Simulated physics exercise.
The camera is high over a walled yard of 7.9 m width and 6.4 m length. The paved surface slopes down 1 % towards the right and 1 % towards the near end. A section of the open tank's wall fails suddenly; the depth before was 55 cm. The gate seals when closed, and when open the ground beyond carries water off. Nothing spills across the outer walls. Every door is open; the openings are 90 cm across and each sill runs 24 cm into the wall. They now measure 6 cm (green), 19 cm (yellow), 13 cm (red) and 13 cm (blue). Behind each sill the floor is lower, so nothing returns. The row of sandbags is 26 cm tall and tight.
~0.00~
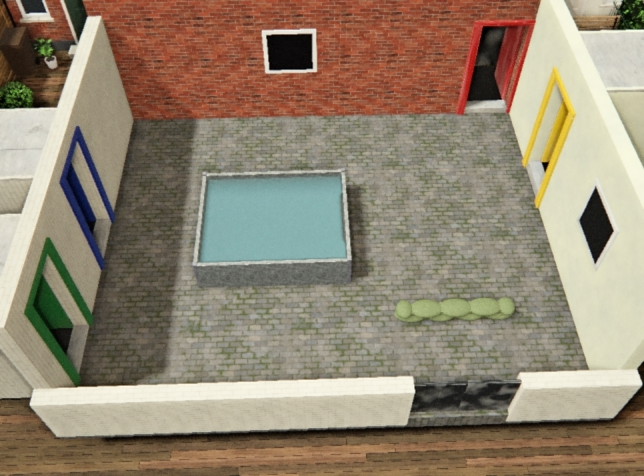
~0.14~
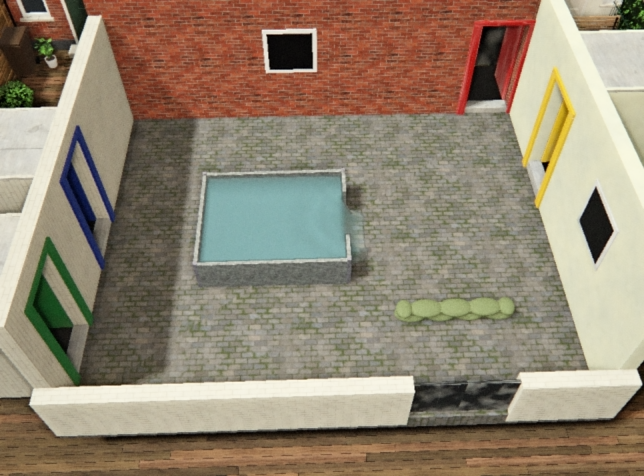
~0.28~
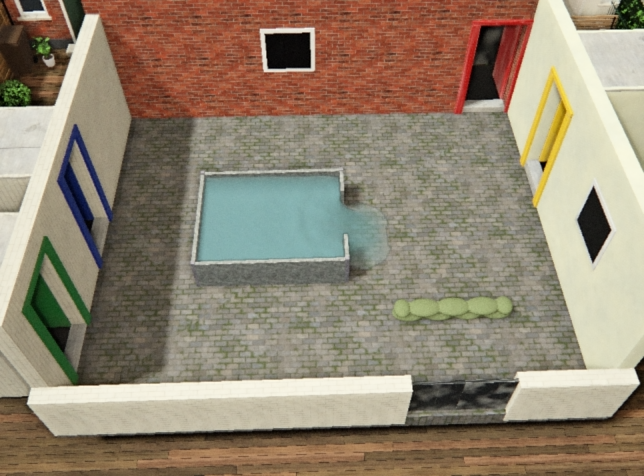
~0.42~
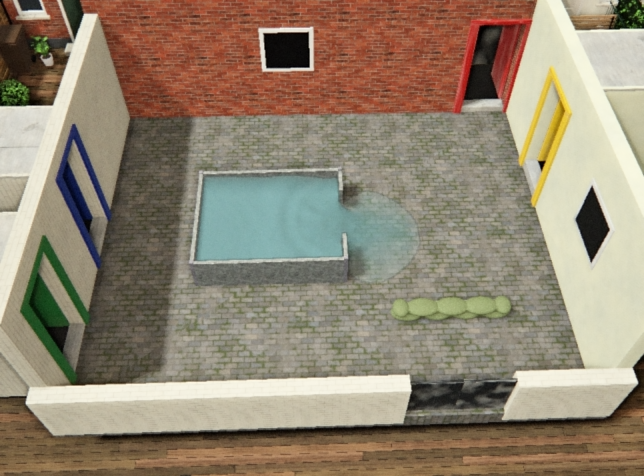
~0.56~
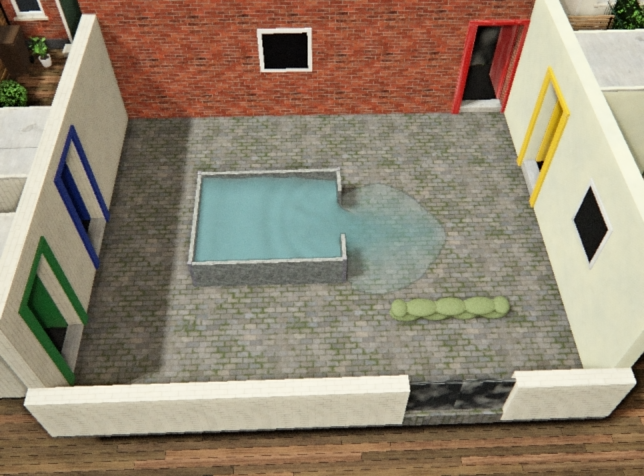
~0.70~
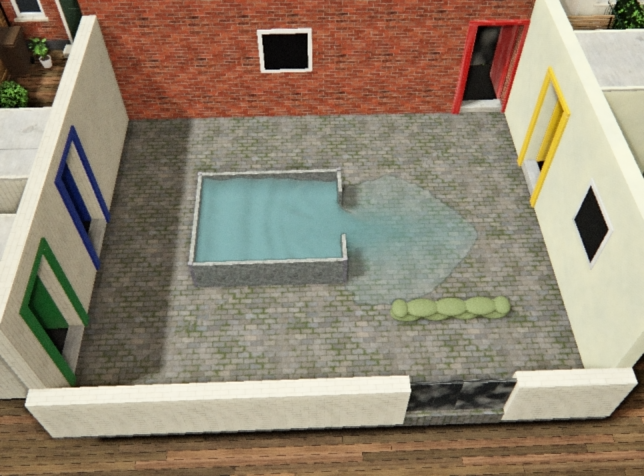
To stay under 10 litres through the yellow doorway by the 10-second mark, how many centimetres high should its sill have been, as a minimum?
Some 17 cm above the ground.
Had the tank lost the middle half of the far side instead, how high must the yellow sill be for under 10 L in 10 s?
About 9.5 cm.
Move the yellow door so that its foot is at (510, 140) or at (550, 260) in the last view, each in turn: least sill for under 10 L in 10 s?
About 13.0 and 21 cm.
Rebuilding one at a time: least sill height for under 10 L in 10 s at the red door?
About 18 cm at red.
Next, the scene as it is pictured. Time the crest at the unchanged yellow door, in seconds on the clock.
At about 2.6 s.
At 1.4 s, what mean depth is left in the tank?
Some 42 cm.
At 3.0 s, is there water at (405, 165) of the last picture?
It is under water.
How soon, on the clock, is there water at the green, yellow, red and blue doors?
Green 9.0 s, yellow 1.5 s, red 2.6 s, blue not in the 10 s.
After 1.4 s water covers 20 % of the floor, deepest (36 cm) near (345, 233); it has not reached the yellow door.
After 3.0 s water covers 30 % of the floor, deepest (26 cm) near (556, 304); 20 cm at the yellow door, 1 litre in over its 19 cm sill.
After 10.0 s water covers 85 % of the floor, deepest (14 cm) near (572, 396); 9 cm at the yellow door, 3 litres in over its 19 cm sill.
At the yellow door as built, the water arrived by 1.5 s and peaked near 22 cm at 2.6 s.
Run again over the same 10 s with other heights there, 39 litres in over 13.5 cm, 4 litres over 18.5 cm. The limit of 10 litres is kept from about 17 cm up.
